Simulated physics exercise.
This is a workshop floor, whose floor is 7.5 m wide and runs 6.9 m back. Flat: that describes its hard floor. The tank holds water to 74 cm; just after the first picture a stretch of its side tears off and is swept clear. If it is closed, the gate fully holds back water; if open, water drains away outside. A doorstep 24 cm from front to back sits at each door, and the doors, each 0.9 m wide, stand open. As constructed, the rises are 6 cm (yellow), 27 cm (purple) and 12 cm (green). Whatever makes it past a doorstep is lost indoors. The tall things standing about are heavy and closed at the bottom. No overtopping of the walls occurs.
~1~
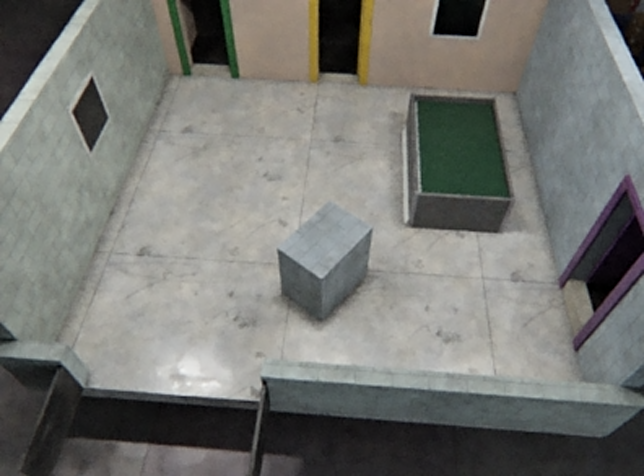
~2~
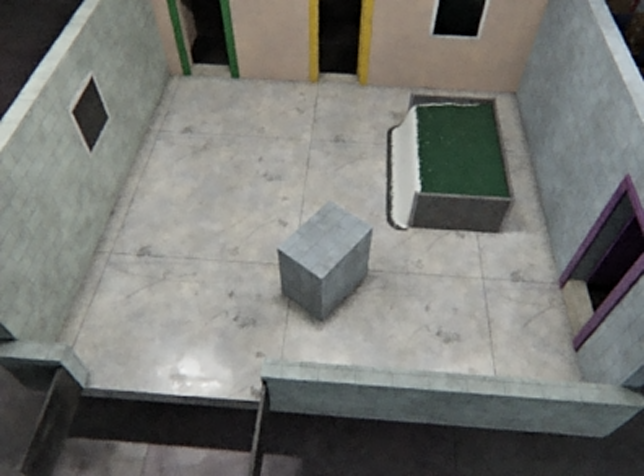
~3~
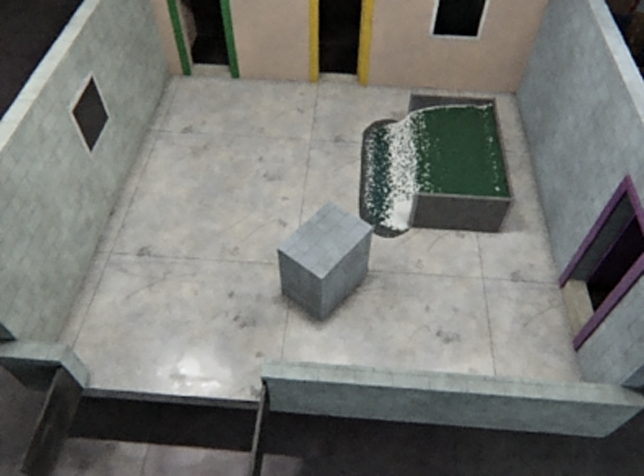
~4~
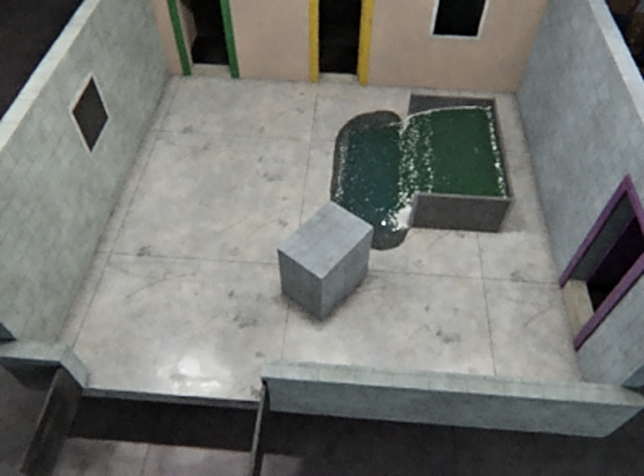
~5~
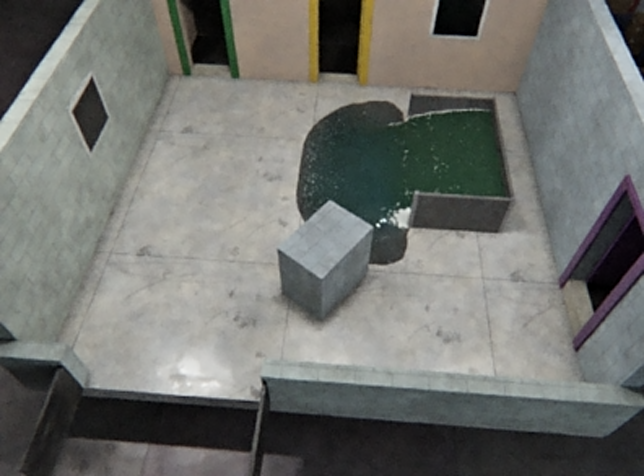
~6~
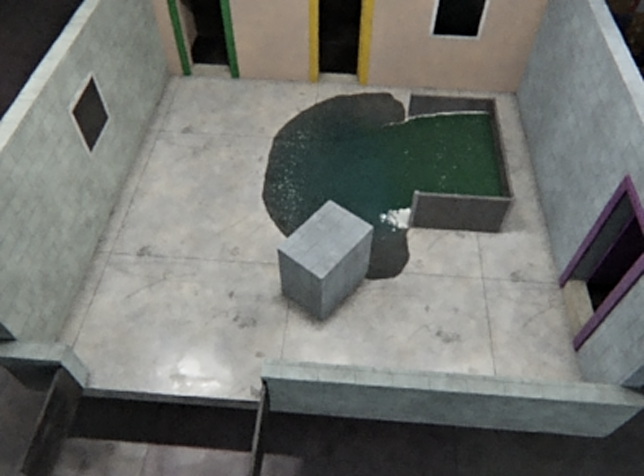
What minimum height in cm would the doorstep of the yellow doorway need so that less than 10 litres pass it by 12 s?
6.5 cm.
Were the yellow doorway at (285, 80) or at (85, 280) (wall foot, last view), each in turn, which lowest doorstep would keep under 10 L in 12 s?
In turn: About 9.5 cm, about 14.0 cm.
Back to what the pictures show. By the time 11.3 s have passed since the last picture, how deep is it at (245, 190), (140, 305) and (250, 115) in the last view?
Depths in order: 4 / 4 / 3 cm.
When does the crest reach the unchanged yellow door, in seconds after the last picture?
Around 1.0 seconds.
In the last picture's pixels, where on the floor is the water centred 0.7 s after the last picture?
My guess is close to (358, 170).
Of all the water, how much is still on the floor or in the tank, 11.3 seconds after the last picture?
I'd say near 72 per cent is still there.
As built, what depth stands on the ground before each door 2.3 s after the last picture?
Yellow door 6 cm, purple door 0 cm, green door 19 cm.
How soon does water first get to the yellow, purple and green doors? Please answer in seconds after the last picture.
Yellow: 0.3 s; purple: 9.5 s; green: 1.1 s.
Then, 0.7 s after the last picture water covers 45 % of the floor, deepest (24 cm) near (404, 207); 8 cm at the yellow door, 0 litres in over its 6 cm doorstep.
Then, 2.3 s after the last picture water covers 60 % of the floor, deepest (34 cm) near (168, 80); 6 cm at the yellow door, 7 litres in over its 6 cm doorstep.
Then, 11.3 s after the last picture water covers 100 % of the floor, deepest (8 cm) near (529, 405); 3 cm at the yellow door, 13 litres in over its 6 cm doorstep.
At the yellow door as built, the water peaked near 10 cm, 0.9 s after the last picture.
With a doorstep of 6 cm, 13 litres would have come in within the 12 s; with 7.5 cm, 5 litres. So under 10 litres takes about 6.5 cm.
